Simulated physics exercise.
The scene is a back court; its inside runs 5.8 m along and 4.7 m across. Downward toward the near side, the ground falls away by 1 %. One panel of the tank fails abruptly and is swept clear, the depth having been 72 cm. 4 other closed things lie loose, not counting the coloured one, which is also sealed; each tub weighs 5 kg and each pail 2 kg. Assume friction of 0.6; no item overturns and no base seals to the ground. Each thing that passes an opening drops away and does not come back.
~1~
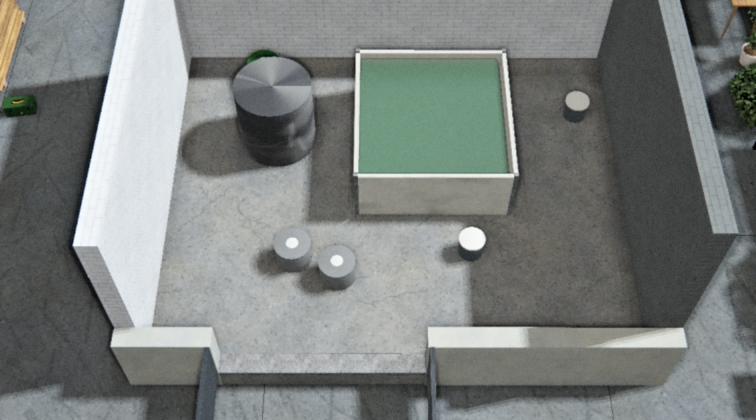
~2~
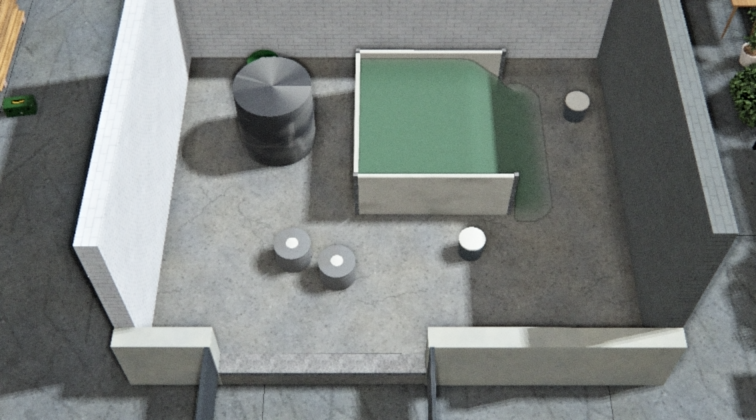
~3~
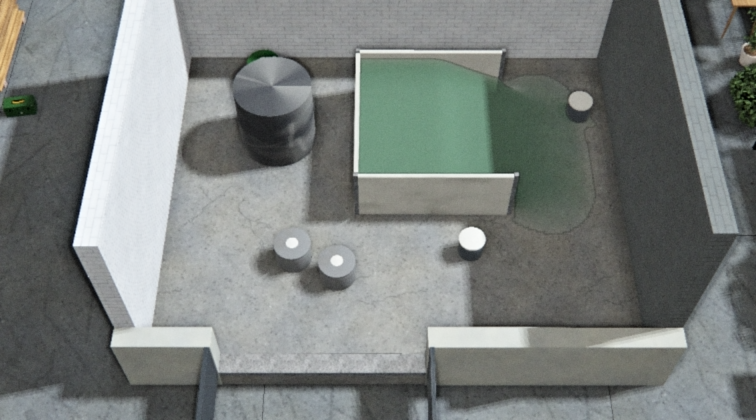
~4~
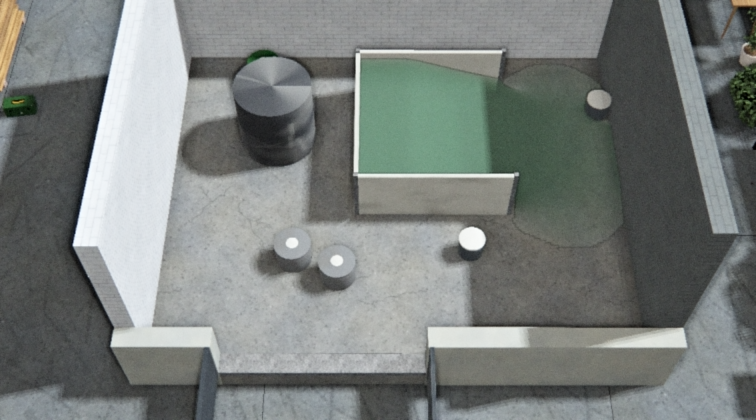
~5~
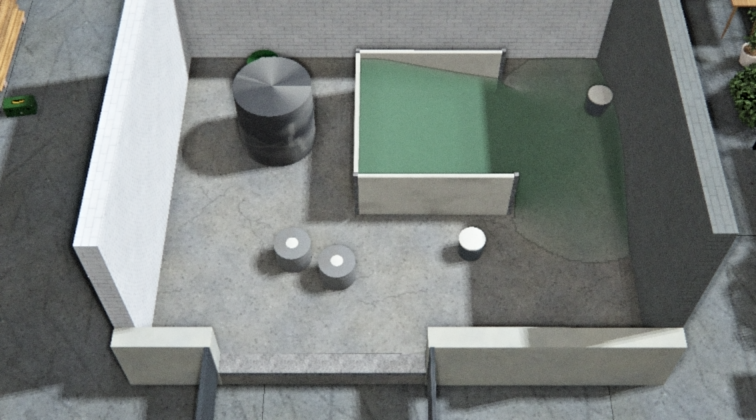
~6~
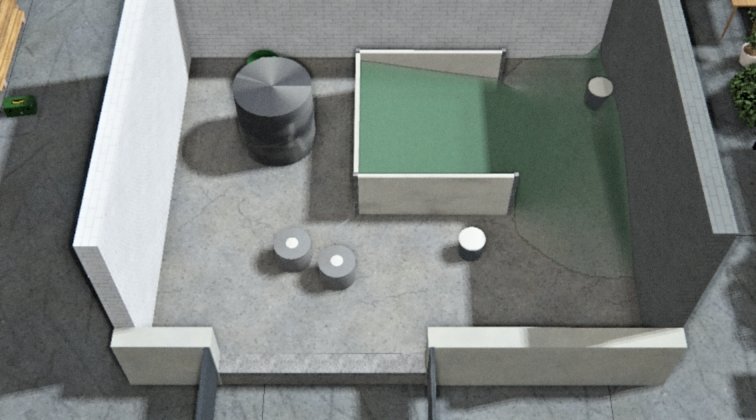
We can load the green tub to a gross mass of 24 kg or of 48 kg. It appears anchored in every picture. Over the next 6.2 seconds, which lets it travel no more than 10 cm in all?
Outcome: Neither.
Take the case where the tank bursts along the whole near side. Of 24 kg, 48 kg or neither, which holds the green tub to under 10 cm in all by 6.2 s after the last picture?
Answer: The small one.
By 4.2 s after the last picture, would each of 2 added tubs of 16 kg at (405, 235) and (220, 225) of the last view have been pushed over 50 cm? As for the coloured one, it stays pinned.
The first is within the limit, the second within the limit.
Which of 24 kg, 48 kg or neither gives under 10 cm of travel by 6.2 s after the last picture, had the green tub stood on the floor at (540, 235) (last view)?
Short version: The heftier mass only.
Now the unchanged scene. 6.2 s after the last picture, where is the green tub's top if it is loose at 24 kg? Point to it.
About (233, 239).
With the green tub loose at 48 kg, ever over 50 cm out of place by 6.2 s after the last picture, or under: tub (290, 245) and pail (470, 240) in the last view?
Result, in order - above threshold; below threshold.
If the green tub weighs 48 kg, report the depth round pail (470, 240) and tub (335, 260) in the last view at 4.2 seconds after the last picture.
I'd estimate 2 cm for the first and 9 cm for the second.
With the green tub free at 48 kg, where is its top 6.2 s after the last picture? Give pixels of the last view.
(232, 74).
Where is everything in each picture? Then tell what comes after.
In the first picture, the green tub at (263, 62), on the bottom; 3.8 m2 under water; 0 of 5 have shifted.
In the second picture, the green tub at (263, 62) rests on the ground; water covers 4.9 m2; 0 of 5 have shifted.
In the third picture, the green tub at (263, 62) rests on the ground; 6.4 m2 under water; 0 of 5 have shifted.
In the fourth picture, the green tub at (263, 62), on the bottom; water covers 7.9 m2; 1 of 5 have shifted.
In the fifth picture, the green tub at (263, 62) rests on the ground; water covers 8.4 m2; 1 of 5 have shifted.
In the sixth picture, the green tub at (263, 62), on the bottom; 8.6 m2 under water; 1 of 5 have shifted.
Then, 0.6 s after the last picture the green tub would be 0 cm from its start with 24 kg and 0 cm from its start with 48 kg; 0 cm of water round it then.
Then, 2.3 s after the last picture the green tub would be 46 cm from its start with 24 kg and 10 cm from its start with 48 kg; 14 cm of water round it then.
Then, 4.2 s after the last picture the green tub would be 217 cm from its start with 24 kg and 48 cm from its start with 48 kg; 11 cm of water round it then.
Then, 6.2 s after the last picture the green tub would be 290 cm from its start with 24 kg and 48 cm from its start with 48 kg; 8 cm of water round it then.
